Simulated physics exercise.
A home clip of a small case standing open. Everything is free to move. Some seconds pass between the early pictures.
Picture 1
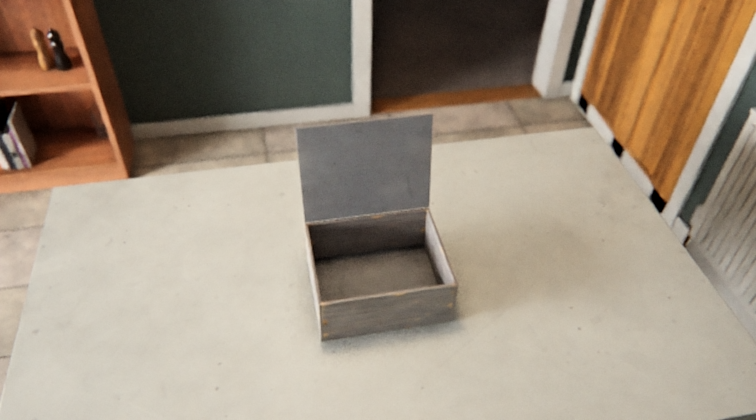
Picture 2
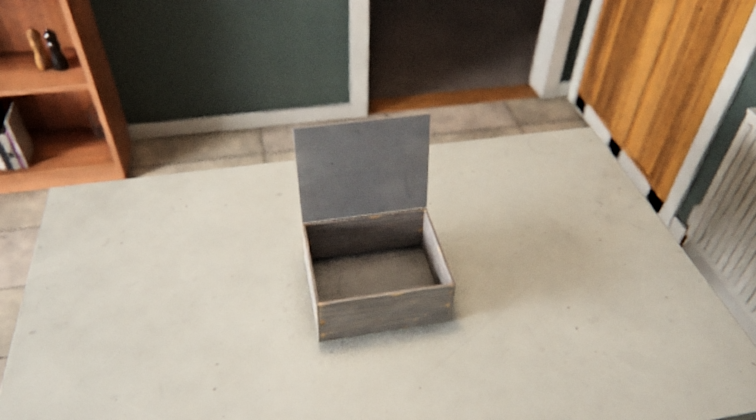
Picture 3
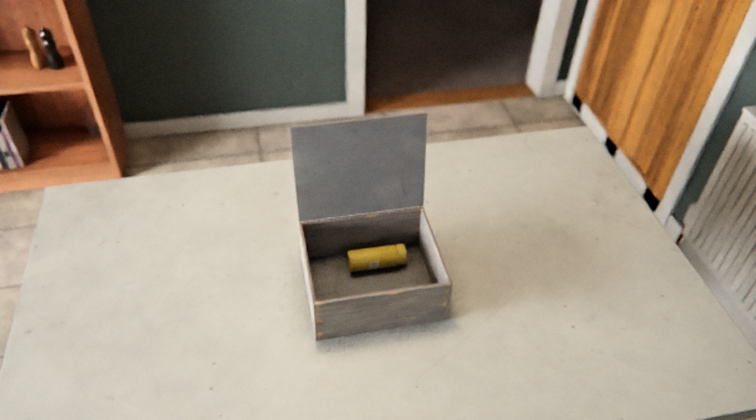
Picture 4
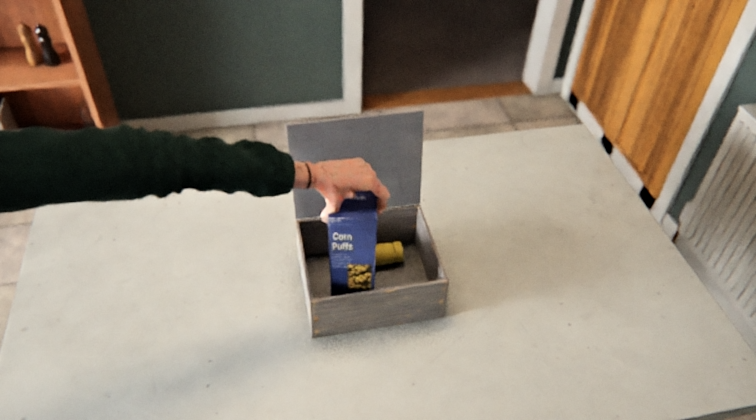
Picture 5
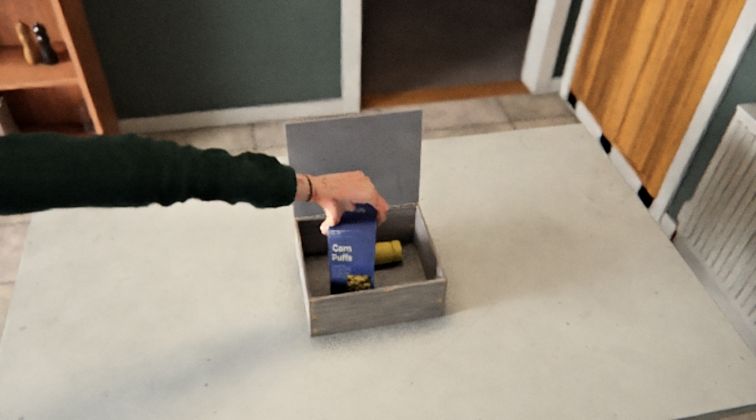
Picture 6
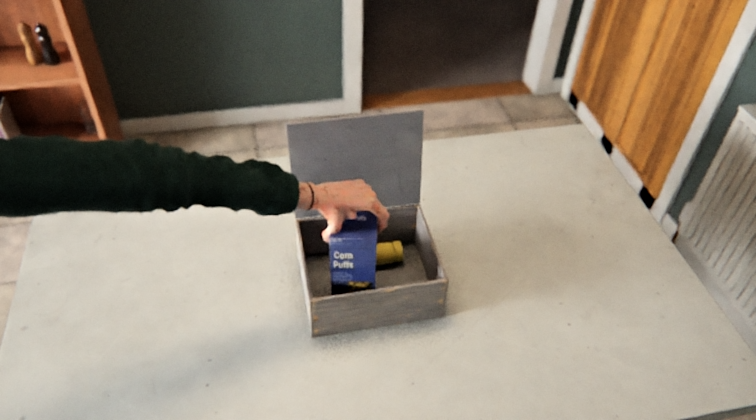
A hand lowers a blue carton into an open case beside a yellow shaker.
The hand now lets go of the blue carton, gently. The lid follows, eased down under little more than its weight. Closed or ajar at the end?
It stays ajar.
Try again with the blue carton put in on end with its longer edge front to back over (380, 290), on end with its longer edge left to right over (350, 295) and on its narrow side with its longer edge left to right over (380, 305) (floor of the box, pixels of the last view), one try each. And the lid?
First, it stays ajar; second, it is held up; third, it shuts flat.
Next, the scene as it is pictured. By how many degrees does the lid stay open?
Some 50° above the rim.
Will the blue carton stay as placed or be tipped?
It stays as placed.
Then, 1.00 s later than the last frame, lid starting down.
Then, 1.30 s later than the last frame, lid 79° above the rim.
Then, 1.50 s later than the last frame, lid 65° above the rim.
Then, 1.70 s later than the last frame, lid 51° above the rim.
When it is over, lid 51° above the rim; both as before. End places, in pixels of the last picture, blue carton near (354, 263).
